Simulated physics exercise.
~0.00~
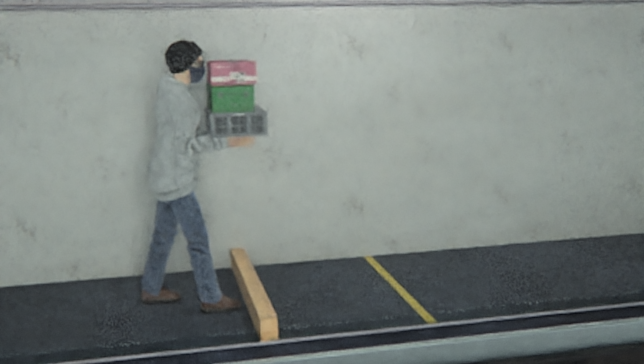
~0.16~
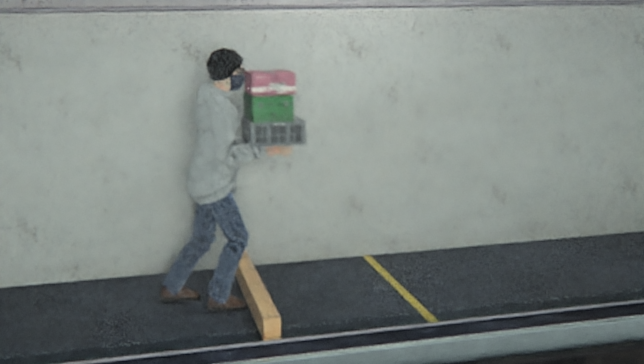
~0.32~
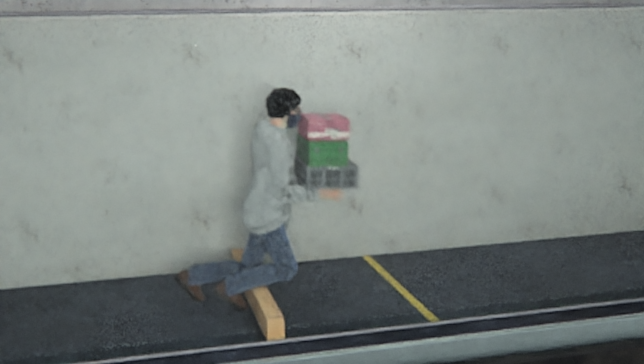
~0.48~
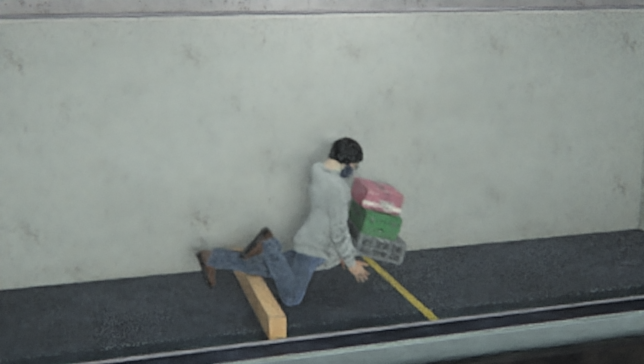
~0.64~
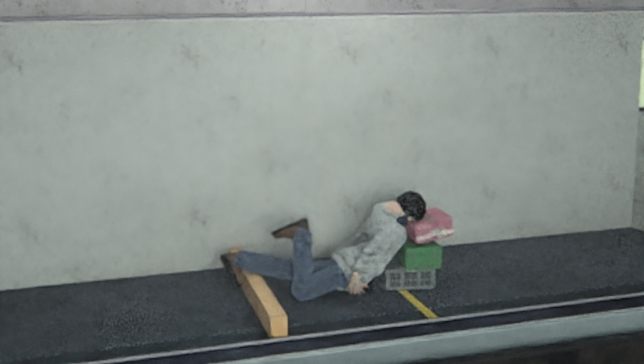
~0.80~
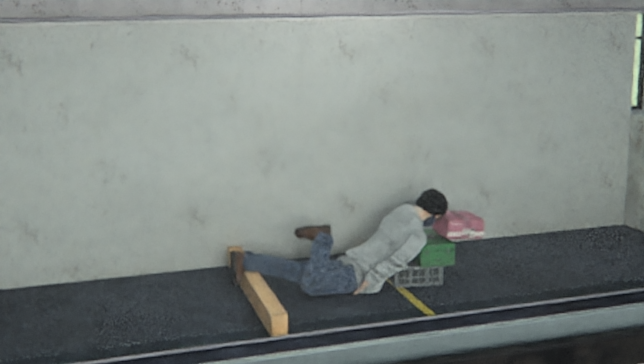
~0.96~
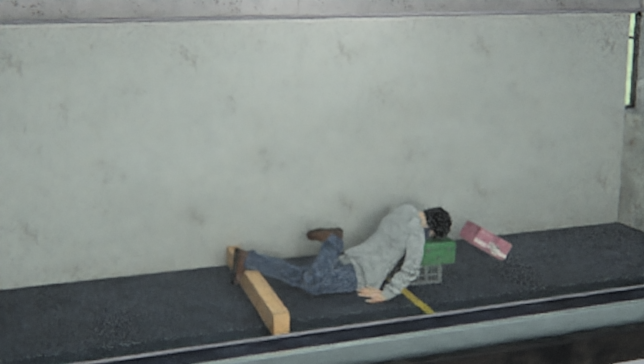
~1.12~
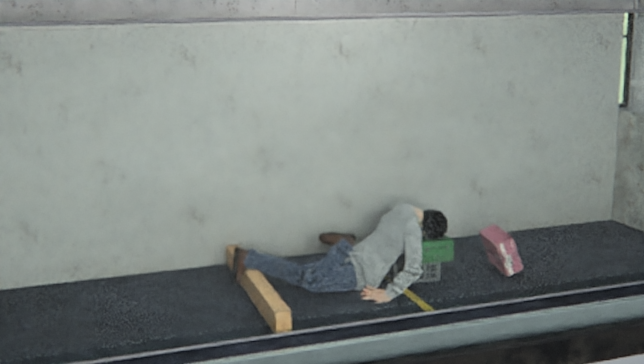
Masked person carrying stacked boxes tripping over a wooden rail, falling right and lying face down as the pink parcel tumbles past the yellow line.
